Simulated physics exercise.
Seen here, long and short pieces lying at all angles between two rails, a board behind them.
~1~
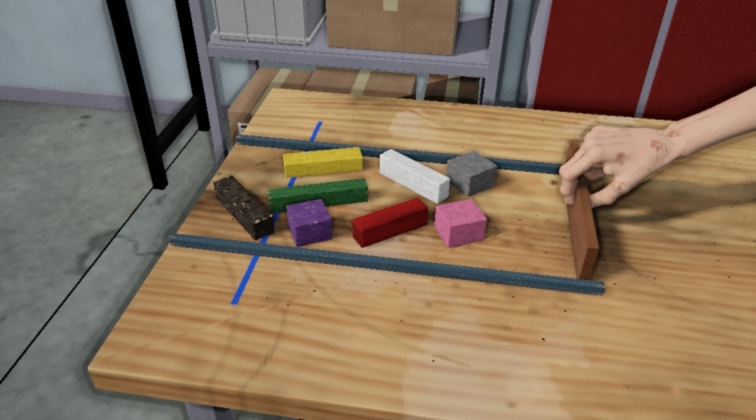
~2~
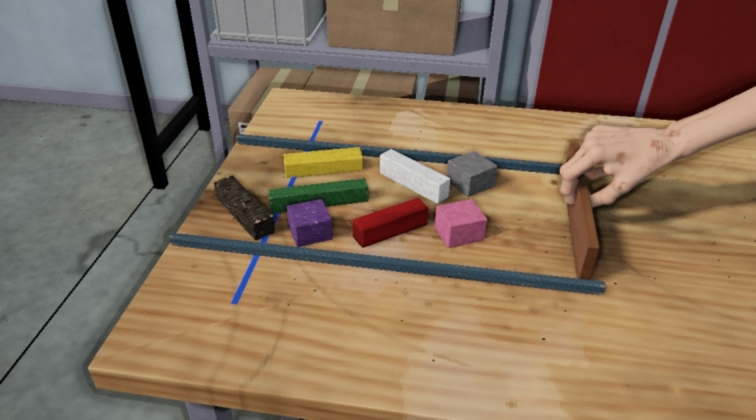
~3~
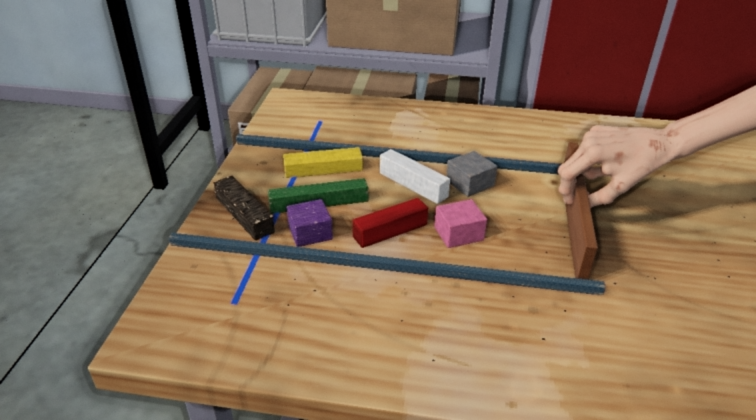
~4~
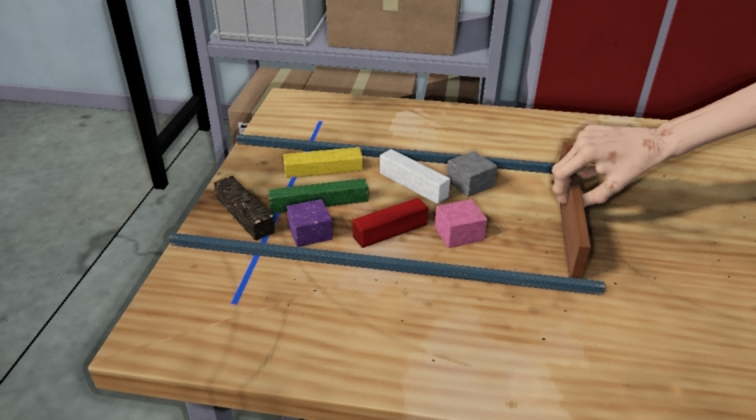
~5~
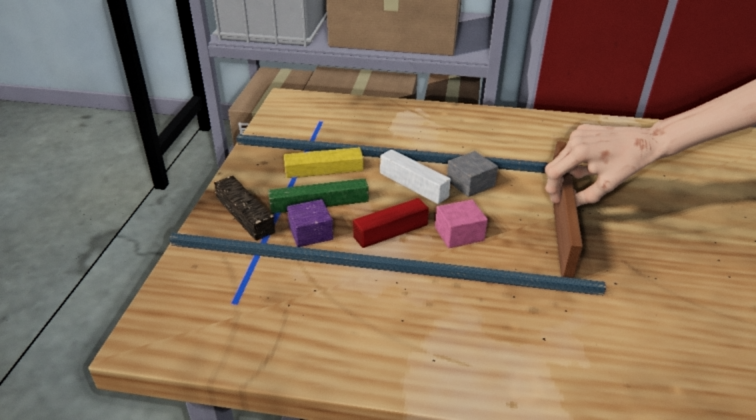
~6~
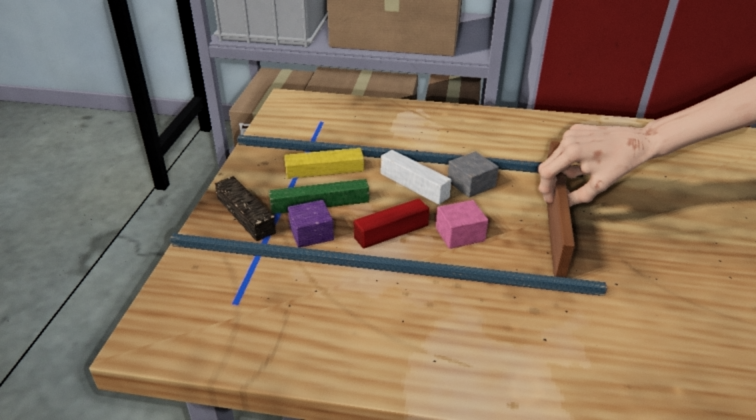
On a wooden workbench, a hand slides an upright brown board slightly left between two rails, the scattered coloured blocks lying still.
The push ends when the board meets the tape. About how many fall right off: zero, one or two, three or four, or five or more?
The number that fall off is one or two.
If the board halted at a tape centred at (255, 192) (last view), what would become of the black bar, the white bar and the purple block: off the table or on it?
The black bar goes over, the white bar is kept, the purple block comes down.
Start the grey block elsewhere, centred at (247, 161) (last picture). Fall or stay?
The grey block tumbles off.
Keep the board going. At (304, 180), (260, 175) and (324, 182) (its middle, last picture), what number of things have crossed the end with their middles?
In that order 1, 4 and 1.
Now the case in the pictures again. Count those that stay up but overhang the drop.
3 of them.
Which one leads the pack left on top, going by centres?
The yellow bar.
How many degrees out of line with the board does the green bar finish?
Roughly 55° out of line.
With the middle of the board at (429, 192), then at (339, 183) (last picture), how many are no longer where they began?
First 4, then 8.
Early on, none off yet; black bar at rest near (245, 207); yellow bar at rest near (324, 163); green bar at rest near (320, 196).
A while later, none off yet; black bar at rest near (245, 207); yellow bar moving near (320, 161); green bar moving near (310, 196).
Further along, none off yet; black bar travelled about its own width near (186, 211); yellow bar travelled about its own width near (262, 152); green bar travelled about its own width near (247, 193).
Finally, the number that fall off is one or two; lost, black bar.
